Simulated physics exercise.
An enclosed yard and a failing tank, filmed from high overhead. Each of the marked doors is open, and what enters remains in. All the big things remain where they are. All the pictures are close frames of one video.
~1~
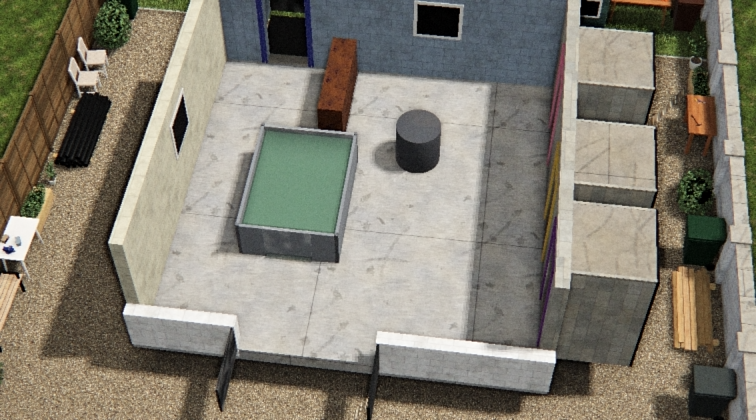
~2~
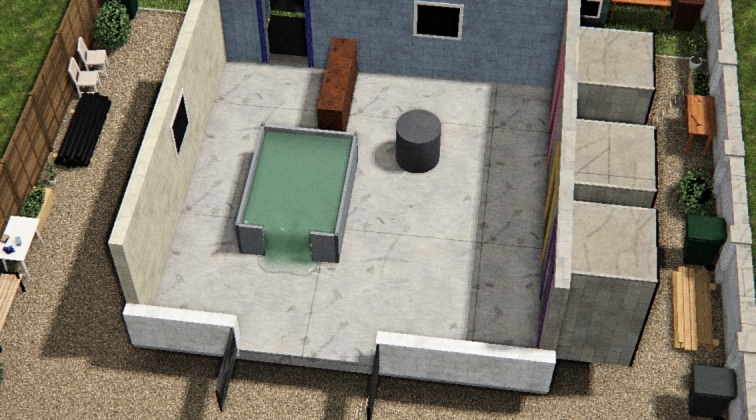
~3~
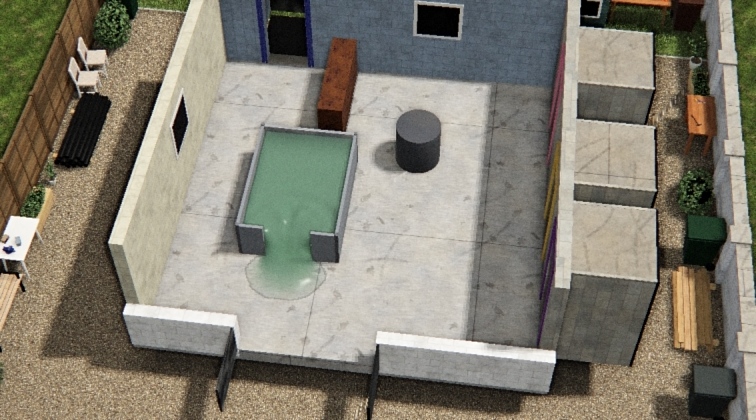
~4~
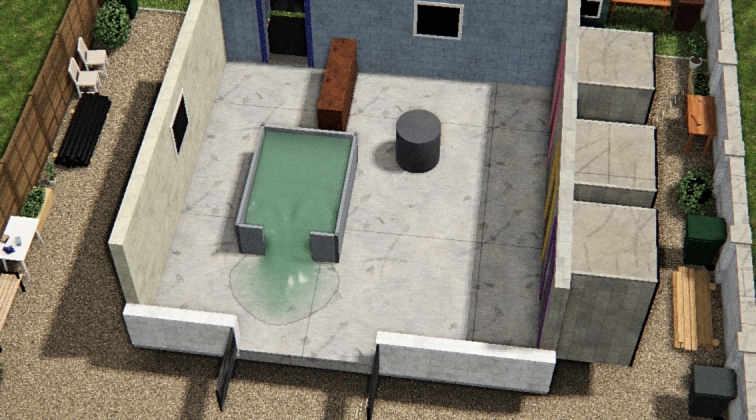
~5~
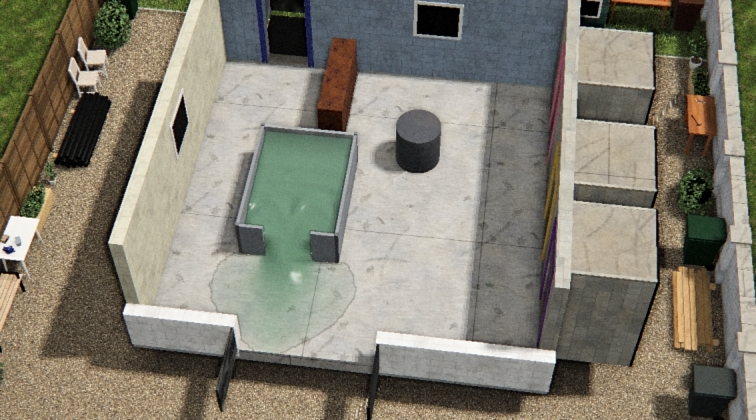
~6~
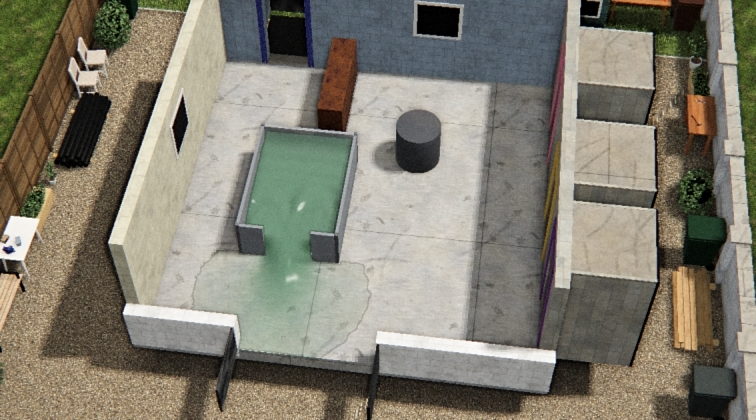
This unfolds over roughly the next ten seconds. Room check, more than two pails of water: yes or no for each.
Pink door, no; blue door, yes; purple door, no; yellow door, no.
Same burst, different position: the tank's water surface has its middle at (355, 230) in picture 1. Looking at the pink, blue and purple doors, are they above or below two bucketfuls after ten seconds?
Lab note - pink remains within bounds; blue remains within bounds; purple remains within bounds.
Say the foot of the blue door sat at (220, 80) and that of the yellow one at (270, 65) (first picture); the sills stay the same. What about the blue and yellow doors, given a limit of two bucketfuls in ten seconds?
Blue: Overshoots; yellow: Undershoots.
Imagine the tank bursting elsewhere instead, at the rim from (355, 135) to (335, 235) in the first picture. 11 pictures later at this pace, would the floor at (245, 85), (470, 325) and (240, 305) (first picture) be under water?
Sequence: Spared / wetted / spared.
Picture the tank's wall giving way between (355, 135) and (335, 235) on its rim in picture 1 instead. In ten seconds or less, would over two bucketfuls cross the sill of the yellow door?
One by one: The yellow one is over.
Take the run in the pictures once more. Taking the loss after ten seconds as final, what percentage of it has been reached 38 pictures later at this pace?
Roughly 80 percent of it.
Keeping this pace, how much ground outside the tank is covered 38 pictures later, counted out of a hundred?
My estimate is close to 45 per cent.
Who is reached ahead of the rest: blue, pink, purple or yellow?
Looks like the one in purple.
A moment on, water covers 15 % of the floor; the pink door not reached, the blue door not reached, the purple door not reached, the yellow door not reached.
Next, water covers 20 % of the floor; the pink door not reached, the blue door not reached, the purple door not reached, the yellow door not reached.
Then, water covers 30 % of the floor; the pink door not reached, the blue door not reached, the purple door not reached, the yellow door not reached.
Later, water covers 45 % of the floor; the pink door not reached, the blue door under two buckets in, the purple door wet at the sill, nothing in, the yellow door not reached.
In the end, water covers 45 % of the floor; the pink door not reached, the blue door over two buckets in, the purple door wet at the sill, nothing in, the yellow door not reached.
